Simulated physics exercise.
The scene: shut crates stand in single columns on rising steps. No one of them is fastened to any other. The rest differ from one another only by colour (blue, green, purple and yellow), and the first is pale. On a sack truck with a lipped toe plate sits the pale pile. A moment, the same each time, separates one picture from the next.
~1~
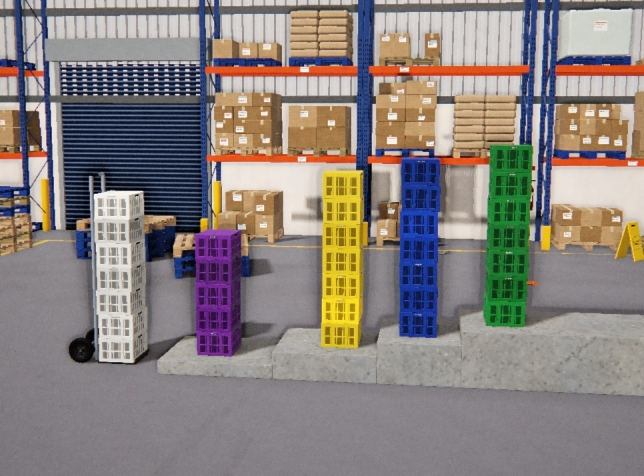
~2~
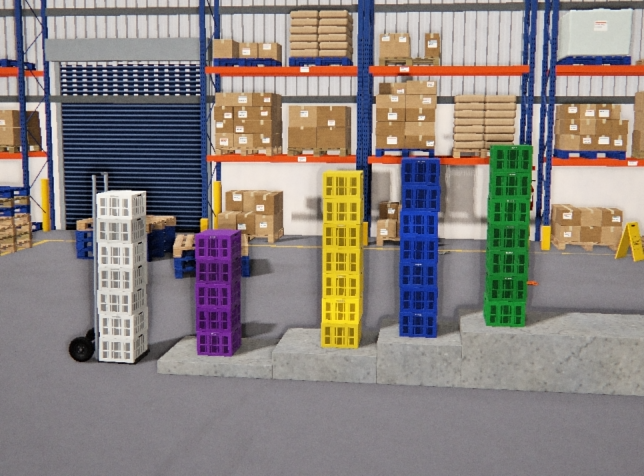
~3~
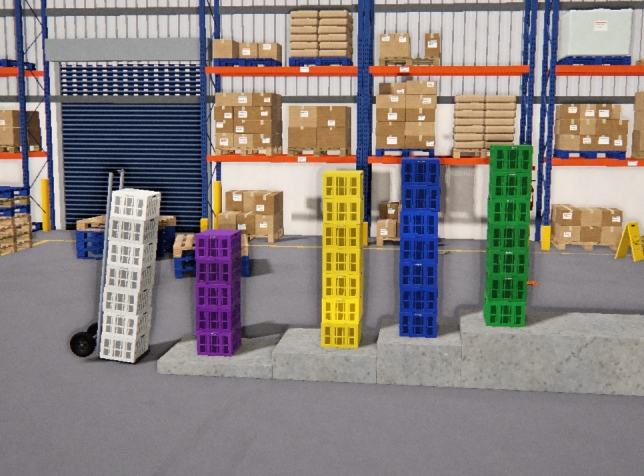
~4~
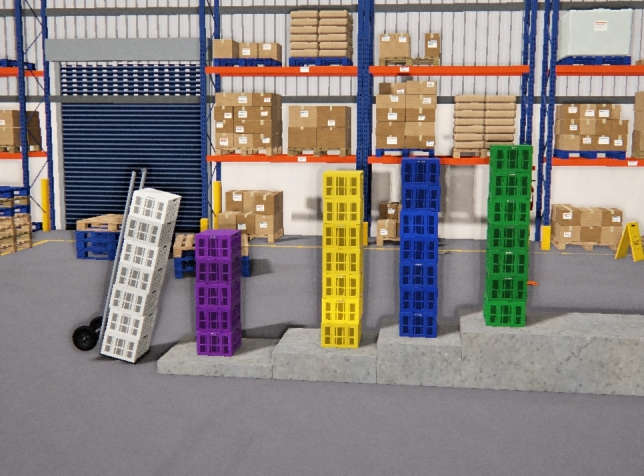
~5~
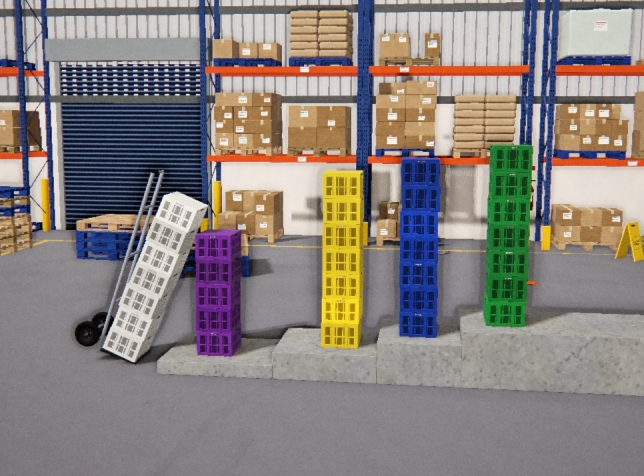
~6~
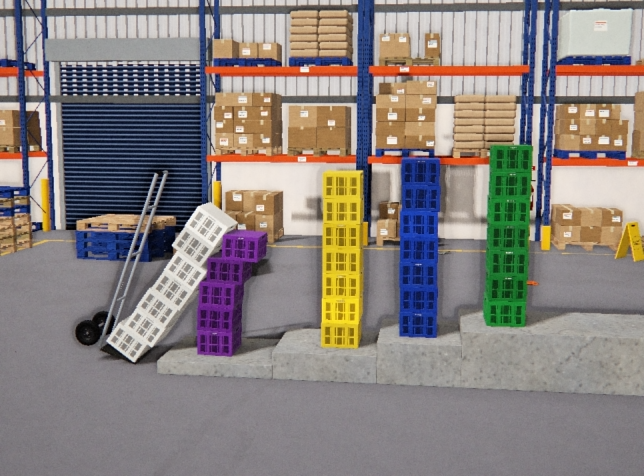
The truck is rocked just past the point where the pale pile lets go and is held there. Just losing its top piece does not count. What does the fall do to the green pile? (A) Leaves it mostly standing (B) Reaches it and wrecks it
A.
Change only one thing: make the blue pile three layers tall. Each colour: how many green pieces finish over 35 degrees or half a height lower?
For green, the count is 0.
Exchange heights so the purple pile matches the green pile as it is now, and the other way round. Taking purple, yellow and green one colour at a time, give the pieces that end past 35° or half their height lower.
By colour, purple 6, yellow 6, green 5.
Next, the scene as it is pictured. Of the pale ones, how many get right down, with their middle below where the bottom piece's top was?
The number is 1.
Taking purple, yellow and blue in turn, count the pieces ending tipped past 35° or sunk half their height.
Final tally of down pieces: Purple = 4; yellow = 0; blue = 0.
Soon, 7 of the pale pile down; none of the 7 green crates down (0 of 26 in all colours); top green crate unmoved; top purple crate tipped a little.
A while on, 7 of the pale pile down; none of the 7 green crates down (1 of 26 in all colours); top green crate unmoved; top purple crate tipped well over, about its own height lower.
Towards the end, 7 of the pale pile down; none of the 7 green crates down (4 of 26 in all colours); top green crate unmoved; top purple crate tipped clearly, some two heights lower.
Finally, 7 of the pale pile down; none of the 7 green crates down (4 of 26 in all colours); top green crate unmoved; top purple crate tipped well over, some two heights lower. Seen by the last camera, middles, top green crate near (510, 158), top purple crate near (322, 287).
